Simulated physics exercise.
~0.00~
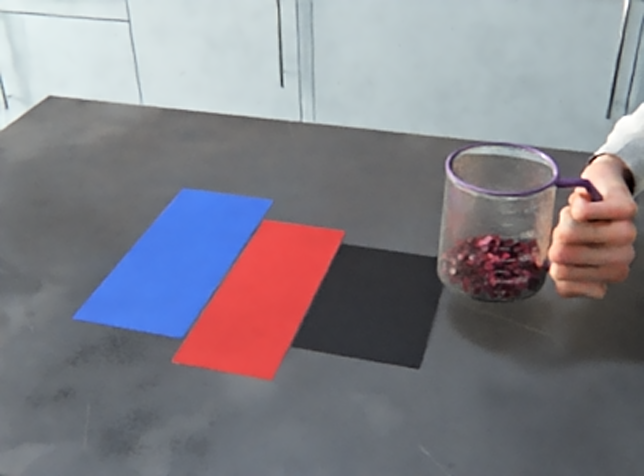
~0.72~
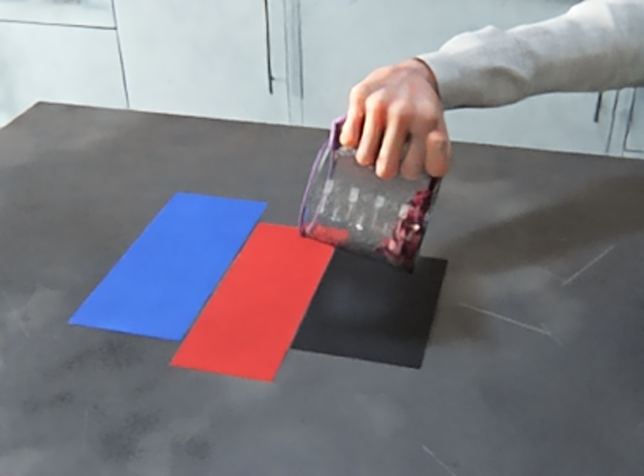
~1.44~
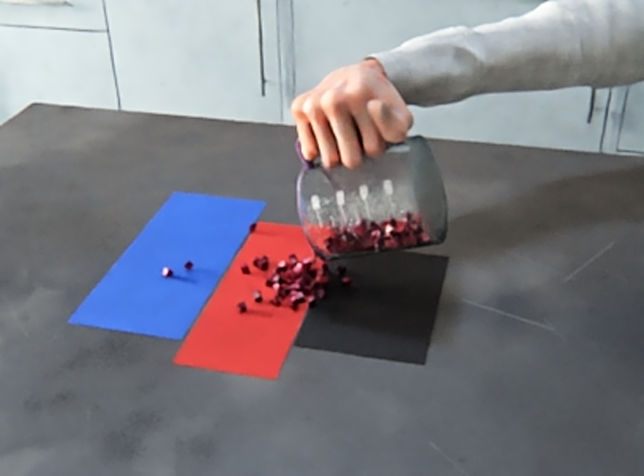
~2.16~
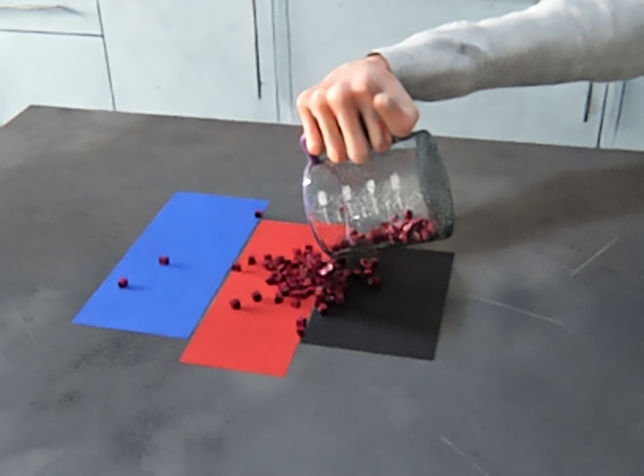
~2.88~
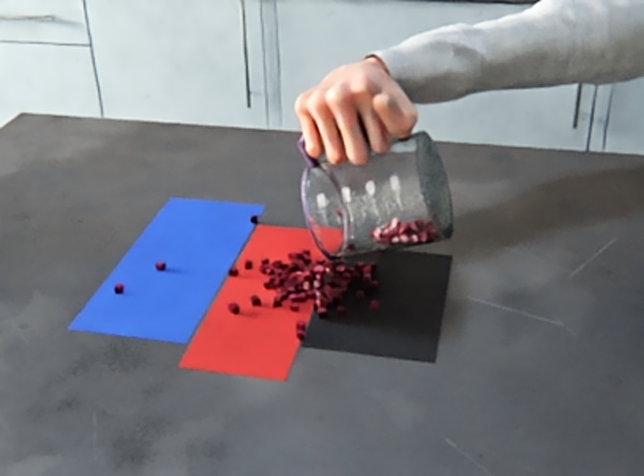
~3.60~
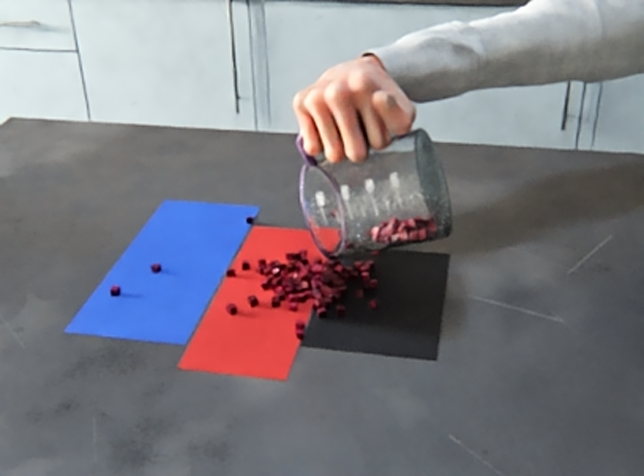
The clip opens on a dark table where blue, red and black mats lie side by side, with a hand holding a clear jug of small dark red cubes upright at the right. The hand carries the jug left over the mats and tips it onto its side, its mouth facing left. Cubes tumble out onto the red and black mats, and a couple roll onto the blue one. The jug stays tilted in place while the pile grows and spreads. Finally the cubes lie still, mostly on red and black, with some remaining inside the held jug.
